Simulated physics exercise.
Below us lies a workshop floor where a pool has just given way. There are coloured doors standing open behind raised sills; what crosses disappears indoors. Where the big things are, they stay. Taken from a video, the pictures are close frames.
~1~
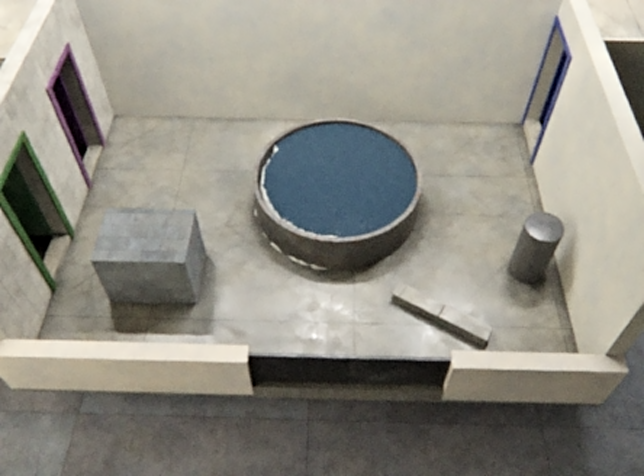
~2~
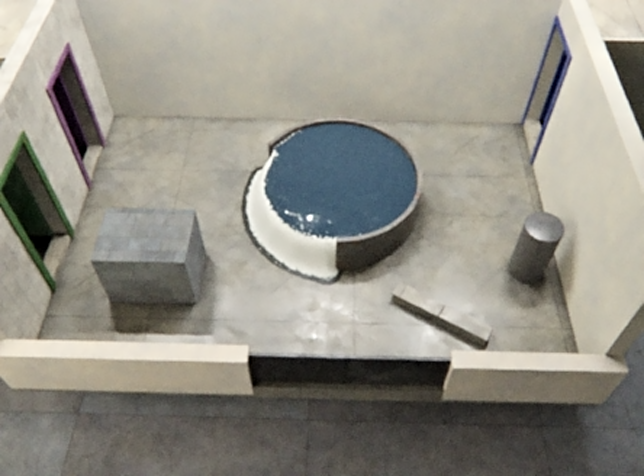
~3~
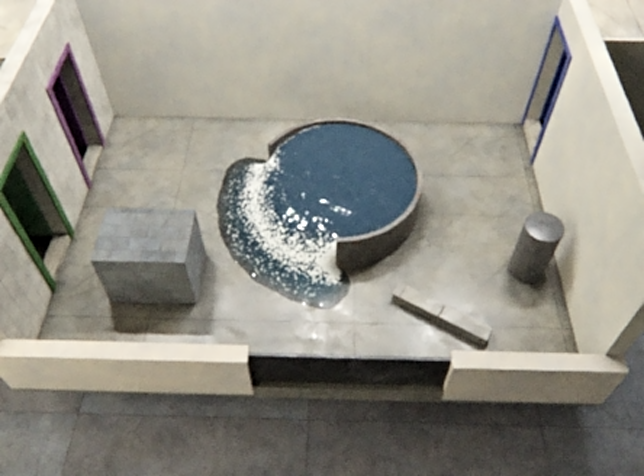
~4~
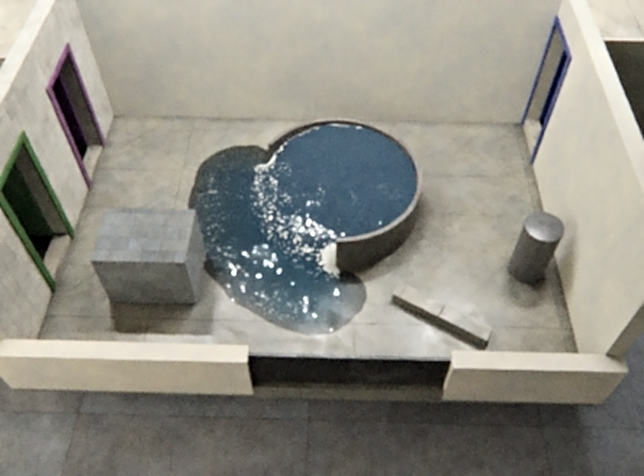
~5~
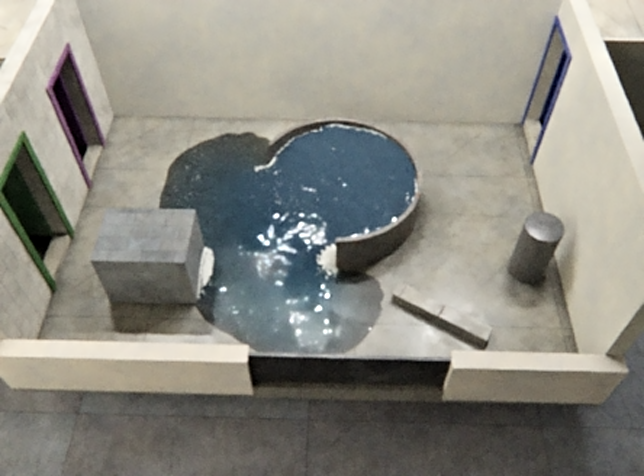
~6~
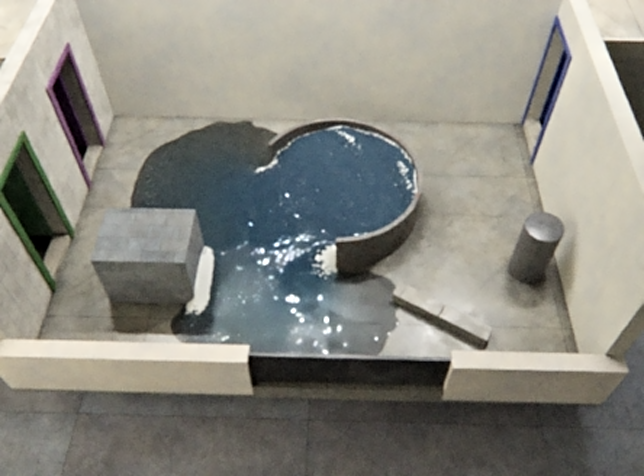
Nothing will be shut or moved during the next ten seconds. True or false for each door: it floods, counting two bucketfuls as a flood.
Purple door - true; green door - true; blue door - false.
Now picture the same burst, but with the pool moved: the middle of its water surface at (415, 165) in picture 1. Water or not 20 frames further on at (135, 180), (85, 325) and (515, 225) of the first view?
I'd call them watered, watered and still dry, in the order asked.
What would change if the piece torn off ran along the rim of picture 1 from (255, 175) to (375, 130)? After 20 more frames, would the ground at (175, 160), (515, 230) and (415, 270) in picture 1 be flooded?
Listed order gives sopping; sopping; left alone.
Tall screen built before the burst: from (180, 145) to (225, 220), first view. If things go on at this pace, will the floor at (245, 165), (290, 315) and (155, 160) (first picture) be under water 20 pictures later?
Submerged, submerged, then submerged.
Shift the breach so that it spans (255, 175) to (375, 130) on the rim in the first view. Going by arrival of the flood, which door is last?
The one in green, I reckon.
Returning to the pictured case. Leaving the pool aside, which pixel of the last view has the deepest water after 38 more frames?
My pick is (111, 127).
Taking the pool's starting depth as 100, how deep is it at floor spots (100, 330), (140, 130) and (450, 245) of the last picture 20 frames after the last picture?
Around 40, 30 and 0 %.
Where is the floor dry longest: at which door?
Answer: The blue door.
A moment on, water covers 45 % of the floor; the purple door under two buckets in, the green door under two buckets in, the blue door not reached.
Next, water covers 50 % of the floor; the purple door over two buckets in, the green door over two buckets in, the blue door not reached.
Then, water covers 60 % of the floor; the purple door far over two buckets in, the green door over two buckets in, the blue door not reached.
Later, water covers 80 % of the floor; the purple door far over two buckets in, the green door far over two buckets in, the blue door not reached.
In the end, water covers 95 % of the floor; the purple door far over two buckets in, the green door far over two buckets in, the blue door wet at the sill, nothing in.
